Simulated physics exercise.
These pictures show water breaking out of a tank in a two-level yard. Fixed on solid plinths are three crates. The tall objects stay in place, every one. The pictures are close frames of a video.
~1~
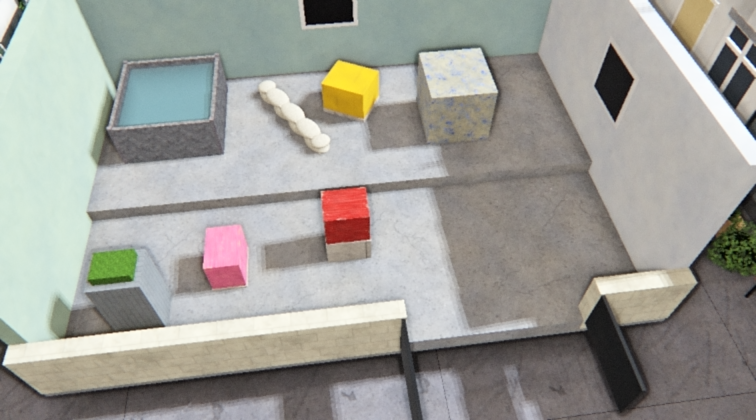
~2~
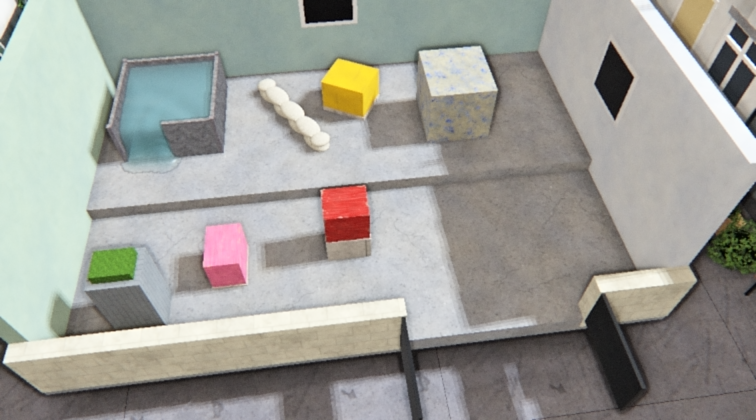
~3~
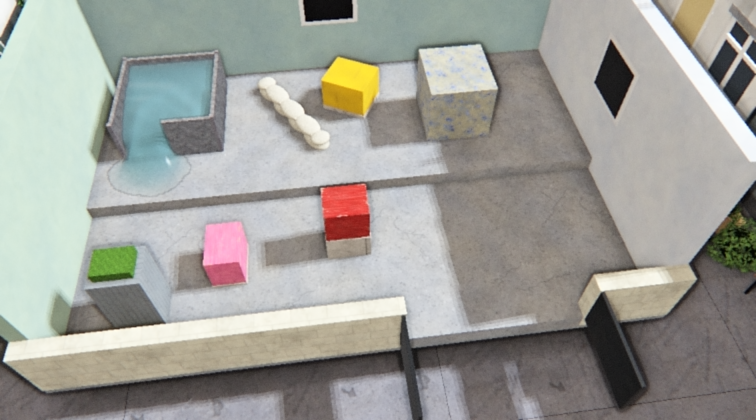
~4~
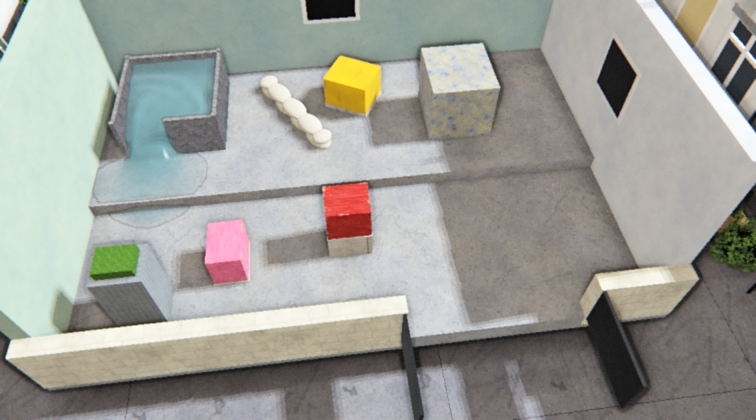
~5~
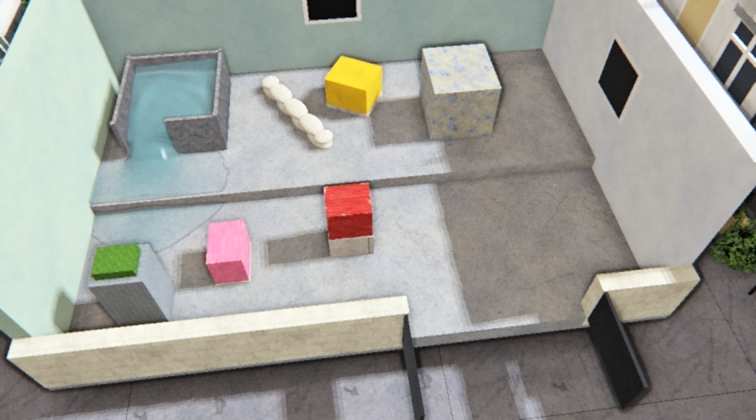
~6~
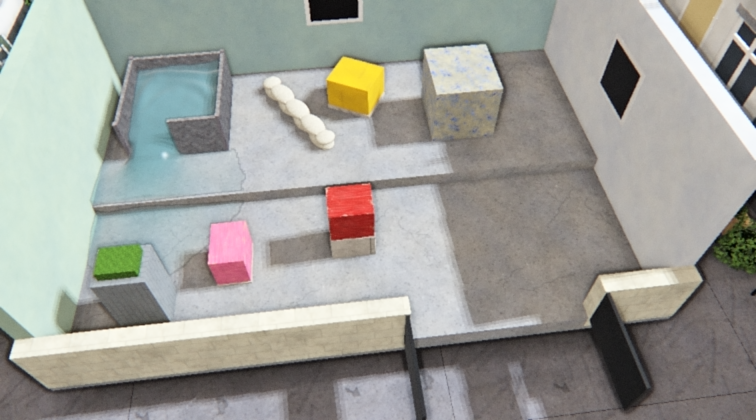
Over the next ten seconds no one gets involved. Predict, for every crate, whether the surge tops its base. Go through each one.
As I see it, yellow crate: Spared. Pink crate: Reached. Red crate: Spared.
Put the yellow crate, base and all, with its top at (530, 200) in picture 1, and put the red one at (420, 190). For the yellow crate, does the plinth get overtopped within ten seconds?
In short: Yellow is topped.
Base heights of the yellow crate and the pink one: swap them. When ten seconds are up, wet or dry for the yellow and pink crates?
Then: The yellow crate is safe; the pink crate gets wet.
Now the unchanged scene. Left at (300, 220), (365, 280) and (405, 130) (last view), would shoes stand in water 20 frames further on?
First inundated, second inundated, third spared.
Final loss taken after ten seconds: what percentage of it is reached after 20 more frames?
My reading is about 0 per cent.
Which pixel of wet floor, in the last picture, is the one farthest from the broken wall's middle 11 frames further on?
Roughly at (351, 329).
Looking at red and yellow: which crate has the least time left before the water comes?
That's the crate marked red.
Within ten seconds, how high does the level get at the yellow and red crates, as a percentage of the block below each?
In order: 0% and 30%.
A moment on, water covers 15 % of the floor; the yellow crate not reached, the pink crate water round its plinth, the red crate not reached.
Next, water covers 25 % of the floor; the yellow crate not reached, the pink crate water round its plinth, the red crate water round its plinth.
Then, water covers 35 % of the floor; the yellow crate not reached, the pink crate water round its plinth, the red crate water round its plinth.
Later, water covers 55 % of the floor; the yellow crate not reached, the pink crate water round its plinth, the red crate water round its plinth.
In the end, water covers 55 % of the floor; the yellow crate stayed above the water, the pink crate was topped, the red crate stayed above the water.
